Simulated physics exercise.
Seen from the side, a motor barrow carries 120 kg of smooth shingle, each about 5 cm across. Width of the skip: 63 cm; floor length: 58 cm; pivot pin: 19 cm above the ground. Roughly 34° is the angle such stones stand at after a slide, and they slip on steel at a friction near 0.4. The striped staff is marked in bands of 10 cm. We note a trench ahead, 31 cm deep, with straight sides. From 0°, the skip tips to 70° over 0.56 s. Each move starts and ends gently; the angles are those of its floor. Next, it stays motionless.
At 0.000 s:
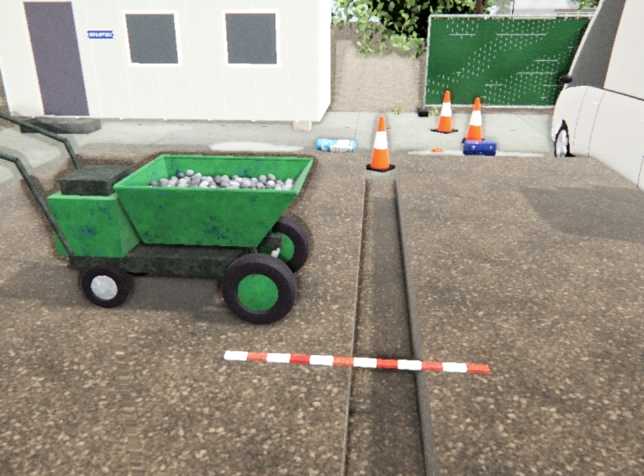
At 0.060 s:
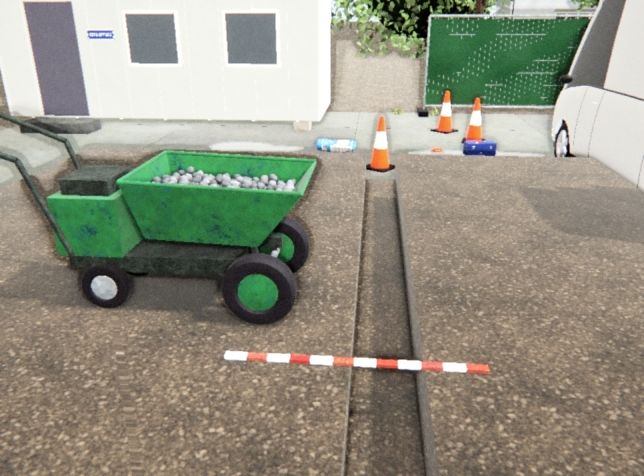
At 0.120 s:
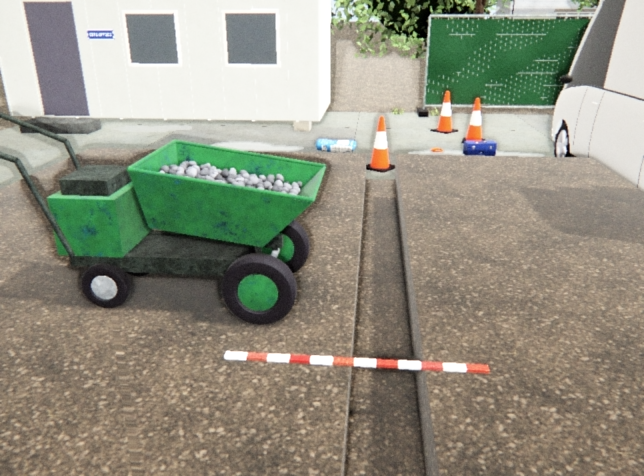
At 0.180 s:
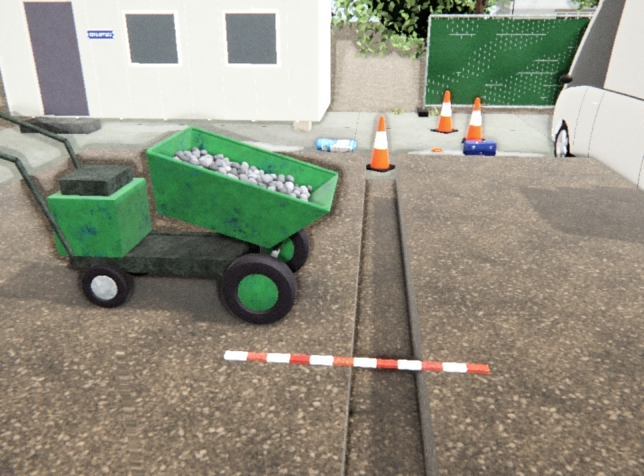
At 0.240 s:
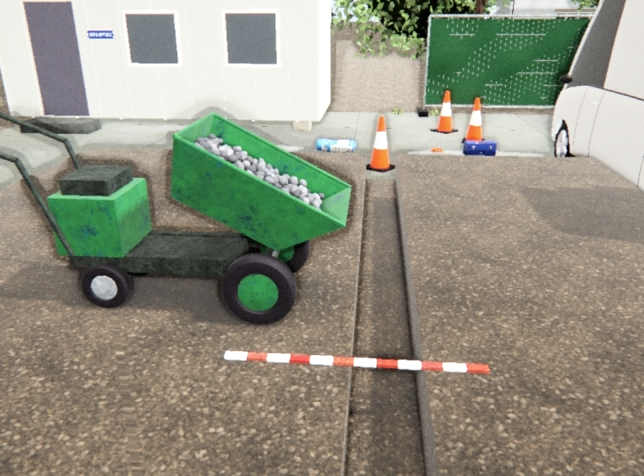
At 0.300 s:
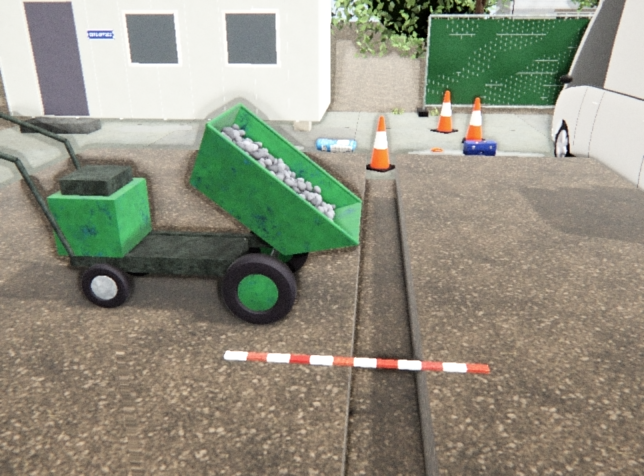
The green skip of a motor barrow, loaded with grey stones, tilts steeply toward the right.
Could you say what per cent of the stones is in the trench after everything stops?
I would put it at 51 per cent.
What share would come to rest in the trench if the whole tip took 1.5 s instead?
It'd be some 75 per cent.
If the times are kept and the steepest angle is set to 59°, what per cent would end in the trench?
Some 40 in a hundred, I'd say.
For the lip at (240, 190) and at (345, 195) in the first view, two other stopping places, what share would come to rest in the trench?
From the first spot near 90, from the second near 10 per cent.
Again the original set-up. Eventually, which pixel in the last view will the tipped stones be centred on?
(411, 324).
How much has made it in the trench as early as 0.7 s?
Some 15 per cent.
After 0.4 s the floor is at 59°; 100 % in the skip; the foremost stones are at (353, 254).
After 0.7 s the floor is at 70°; 80 % in the skip, 16 % in the trench, 3 % past the trench; the foremost stones are at (430, 305).
After 1.0 s the floor is at 70°; 15 % in the skip, 36 % in the trench, 49 % past the trench; the foremost stones are at (608, 323).
After 3.0 s the floor is at 70°; 0 % in the skip, 51 % in the trench, 49 % past the trench; the foremost stones are past the picture's edge.
